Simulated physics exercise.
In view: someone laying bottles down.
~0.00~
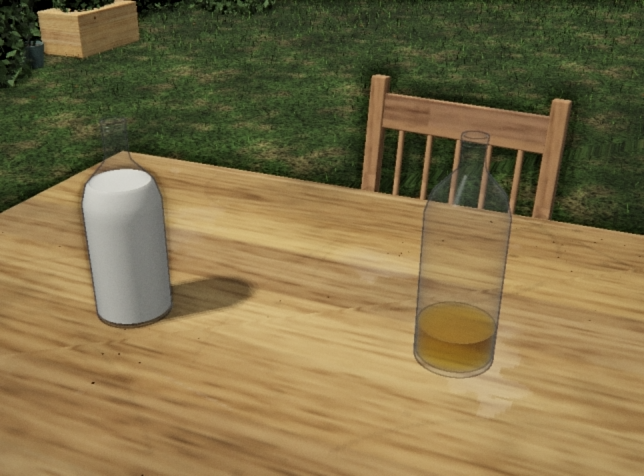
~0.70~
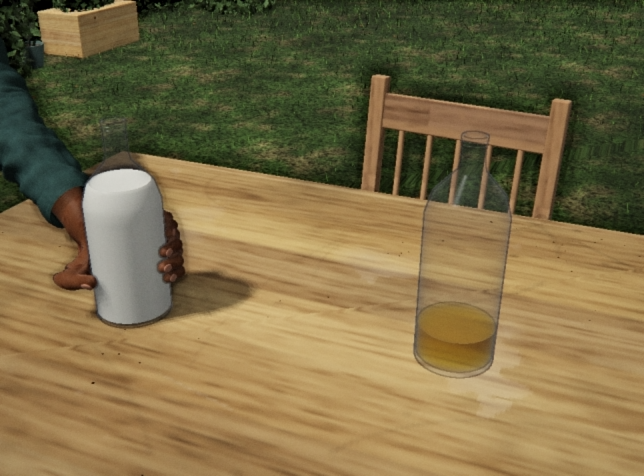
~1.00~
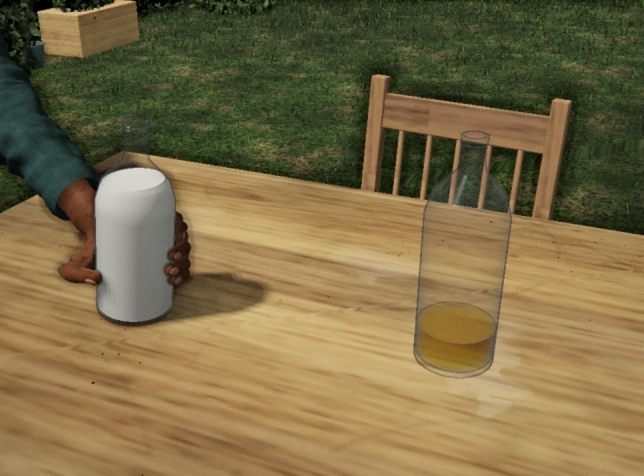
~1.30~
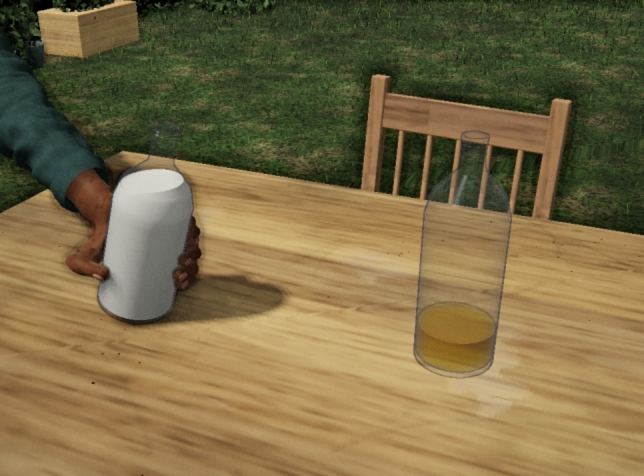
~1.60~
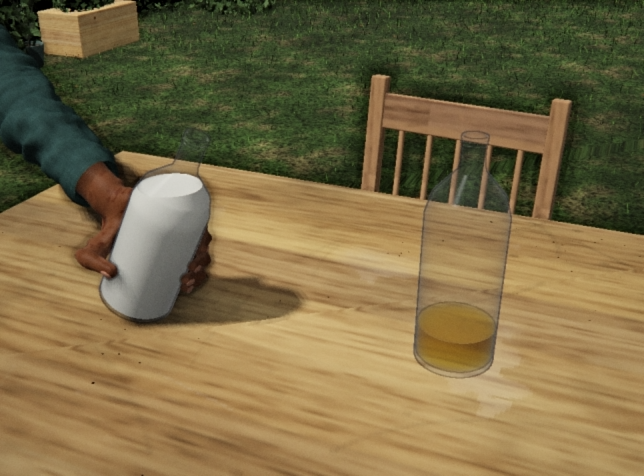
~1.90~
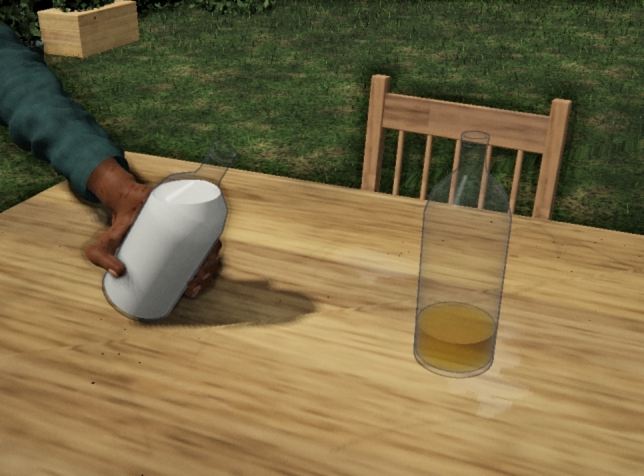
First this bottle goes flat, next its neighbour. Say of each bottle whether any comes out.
The left one leaks and the right one keeps it in.
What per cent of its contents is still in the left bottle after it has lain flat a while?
Some 40 per cent.
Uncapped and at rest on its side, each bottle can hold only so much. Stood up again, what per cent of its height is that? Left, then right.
Near 26 and 28 in a hundred.
After 2.6 s, the left bottle is nearly down; left bottle, a puddle at its mouth.
After 3.6 s, the left bottle lies flat; left bottle, a puddle at its mouth.
After 6.5 s, both lie flat; left bottle, a puddle at its mouth; right bottle, all still inside.
